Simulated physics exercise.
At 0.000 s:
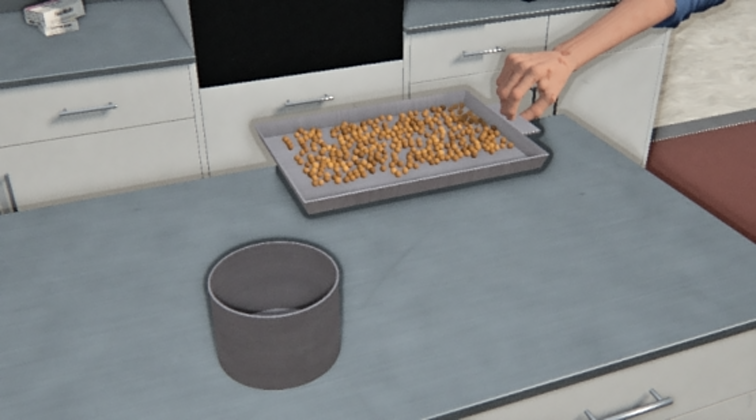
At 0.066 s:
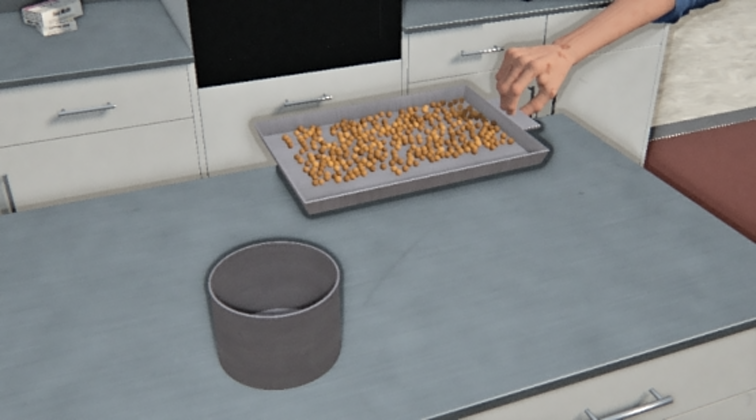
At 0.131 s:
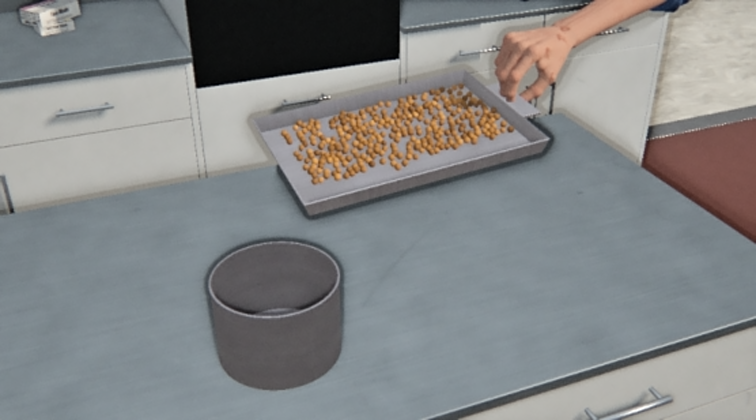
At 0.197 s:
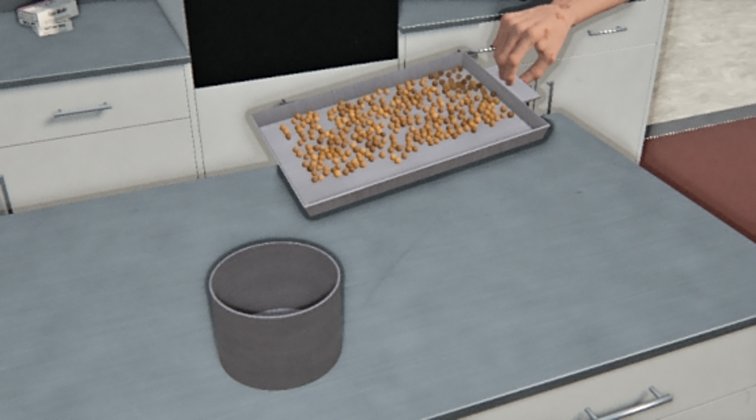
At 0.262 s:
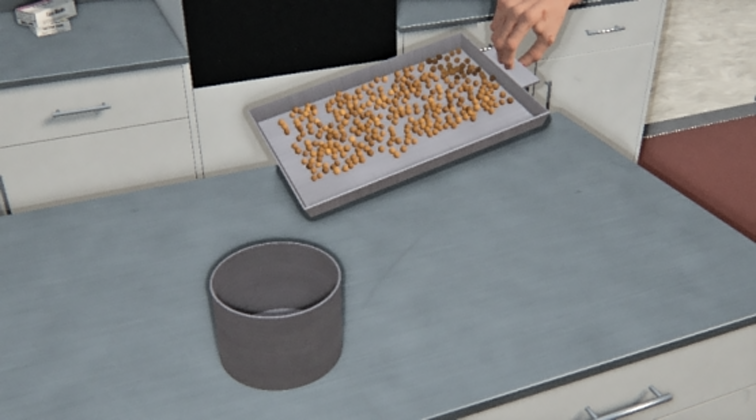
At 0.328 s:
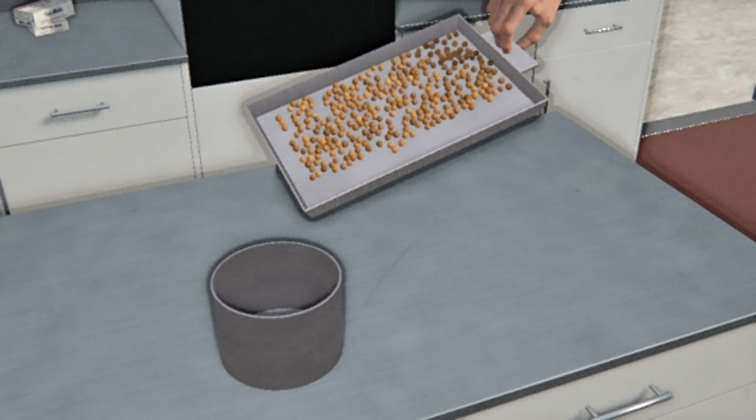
In a kitchen with white drawers and a dark oven front, a blue-grey countertop is seen from above at an angle by a camera that stays still. A round, empty dark grey pot stands at the front left, and behind it a hand reaches from the upper right to a grey rimmed tray of golden-brown chickpeas. The hand steadily raises the tray's far right side, tilting it toward the pot, while the chickpeas keep their scattered layout.
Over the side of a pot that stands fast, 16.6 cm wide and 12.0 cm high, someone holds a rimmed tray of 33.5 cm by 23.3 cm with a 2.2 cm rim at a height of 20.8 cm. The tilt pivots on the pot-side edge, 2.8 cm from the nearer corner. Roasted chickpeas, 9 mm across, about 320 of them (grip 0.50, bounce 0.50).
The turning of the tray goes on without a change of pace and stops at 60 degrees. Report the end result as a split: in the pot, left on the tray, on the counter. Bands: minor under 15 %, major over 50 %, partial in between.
Pot: The amount should be moderate, tray: The amount should be over half, counter: The amount should be small.
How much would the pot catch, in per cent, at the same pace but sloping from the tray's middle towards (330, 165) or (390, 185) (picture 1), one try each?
That would be close to 5 per cent and then close to 10 per cent.
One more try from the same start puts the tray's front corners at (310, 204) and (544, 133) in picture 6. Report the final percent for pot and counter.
Final per cent - pot 5, counter 0.
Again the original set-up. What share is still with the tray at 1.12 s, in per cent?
Something like 65 percent, roughly.
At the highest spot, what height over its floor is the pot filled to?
Some 2.0 cm up.
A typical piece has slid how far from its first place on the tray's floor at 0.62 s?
Roughly 8 cm.
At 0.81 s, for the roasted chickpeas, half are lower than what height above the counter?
Roughly 26 cm.
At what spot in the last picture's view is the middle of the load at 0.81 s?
(315, 166) or thereabouts.
After 0.62 s, tilt 40 degrees; the tray holds 100 %, the pot 0 %.
After 0.81 s, tilt 53 degrees; the tray holds 100 %, the pot 0 %.
After 1.12 s, tilt 60 degrees; the tray holds 65 %, the pot 30 %.
At rest (1.9 s), pot 40 %, tray 60 %, counter 0 %.
